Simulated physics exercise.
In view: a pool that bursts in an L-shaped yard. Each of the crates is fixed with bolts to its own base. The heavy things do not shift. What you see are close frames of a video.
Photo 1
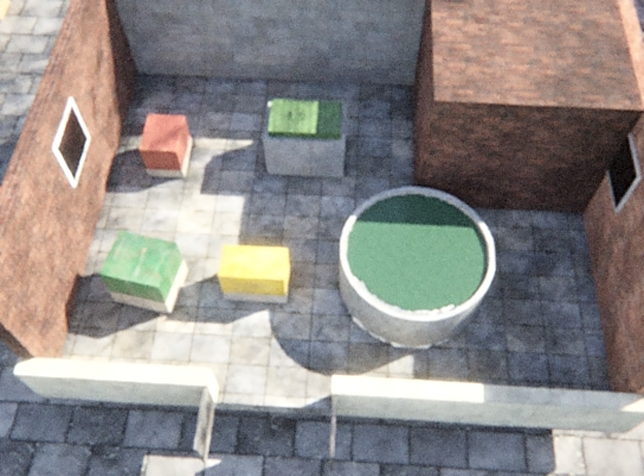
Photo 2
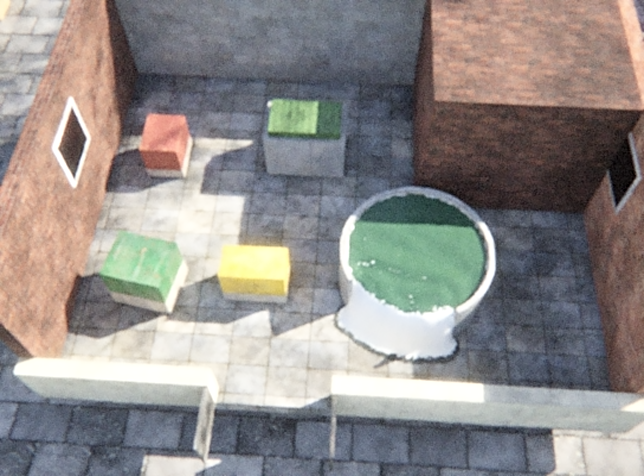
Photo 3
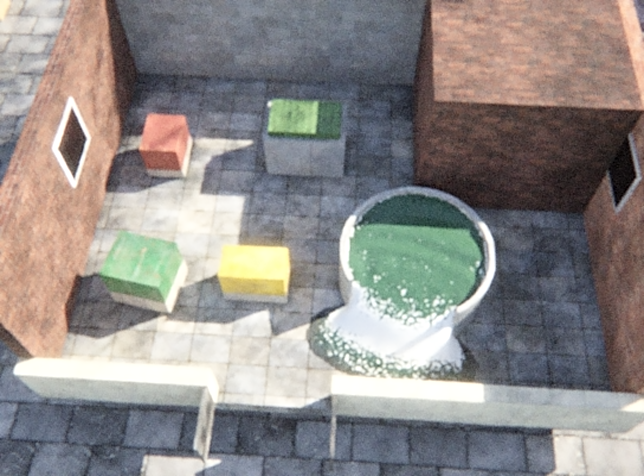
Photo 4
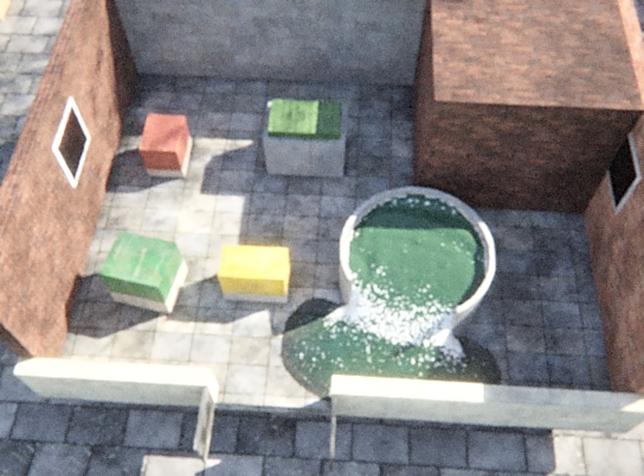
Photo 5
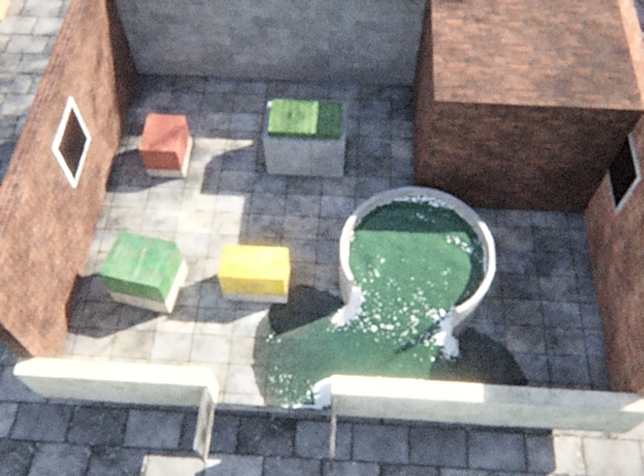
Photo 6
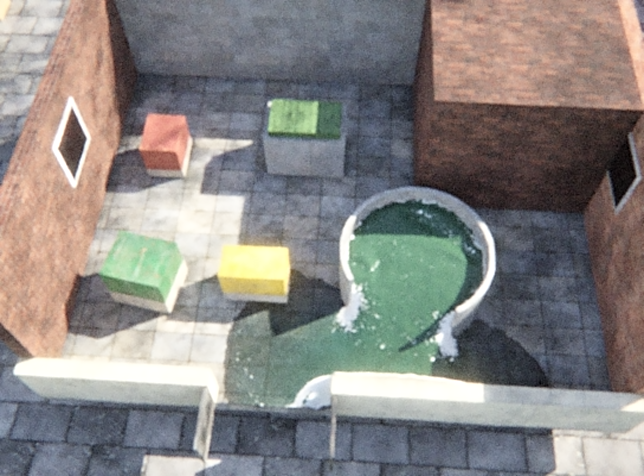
The clip opens on a walled paved yard with still green water in a round pool, near red, green and yellow blocks. White water bursts from the pool's near side and spreads over the paving. The dark sheet widens left and right, reaching the low front wall as the pool level drops.
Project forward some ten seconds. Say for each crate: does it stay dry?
Outcome: The green crate ends up dry. The red crate ends up dry. The yellow crate ends up dry.
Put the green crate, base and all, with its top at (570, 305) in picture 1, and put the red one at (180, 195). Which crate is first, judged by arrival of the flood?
I'd say the one in yellow comes first.
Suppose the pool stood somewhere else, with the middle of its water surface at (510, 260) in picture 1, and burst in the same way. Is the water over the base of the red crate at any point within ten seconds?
The red crate is untouched.
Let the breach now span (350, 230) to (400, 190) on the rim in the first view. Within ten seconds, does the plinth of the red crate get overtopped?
So, as it turns out, the red crate is swamped.
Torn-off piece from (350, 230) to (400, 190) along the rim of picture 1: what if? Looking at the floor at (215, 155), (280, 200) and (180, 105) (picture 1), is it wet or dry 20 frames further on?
Spot one inundated, spot two inundated, spot three inundated.
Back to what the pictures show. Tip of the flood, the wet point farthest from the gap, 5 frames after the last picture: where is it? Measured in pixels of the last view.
Somewhere around (104, 379).
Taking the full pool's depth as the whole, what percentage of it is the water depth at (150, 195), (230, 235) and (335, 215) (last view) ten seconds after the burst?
The depths come to near 6, 4 and 4 per cent respectively.
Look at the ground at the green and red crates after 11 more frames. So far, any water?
Note - green: Flooded; red: Unflooded.
A moment on, water covers 25 % of the floor; the green crate water round its plinth, the red crate not reached, the yellow crate water round its plinth.
Next, water covers 35 % of the floor; the green crate water round its plinth, the red crate not reached, the yellow crate water round its plinth.
Then, water covers 55 % of the floor; the green crate water round its plinth, the red crate water round its plinth, the yellow crate water round its plinth.
Later, water covers 80 % of the floor; the green crate water round its plinth, the red crate water round its plinth, the yellow crate water round its plinth.
In the end, water covers 100 % of the floor; the green crate stayed above the water, the red crate stayed above the water, the yellow crate stayed above the water.
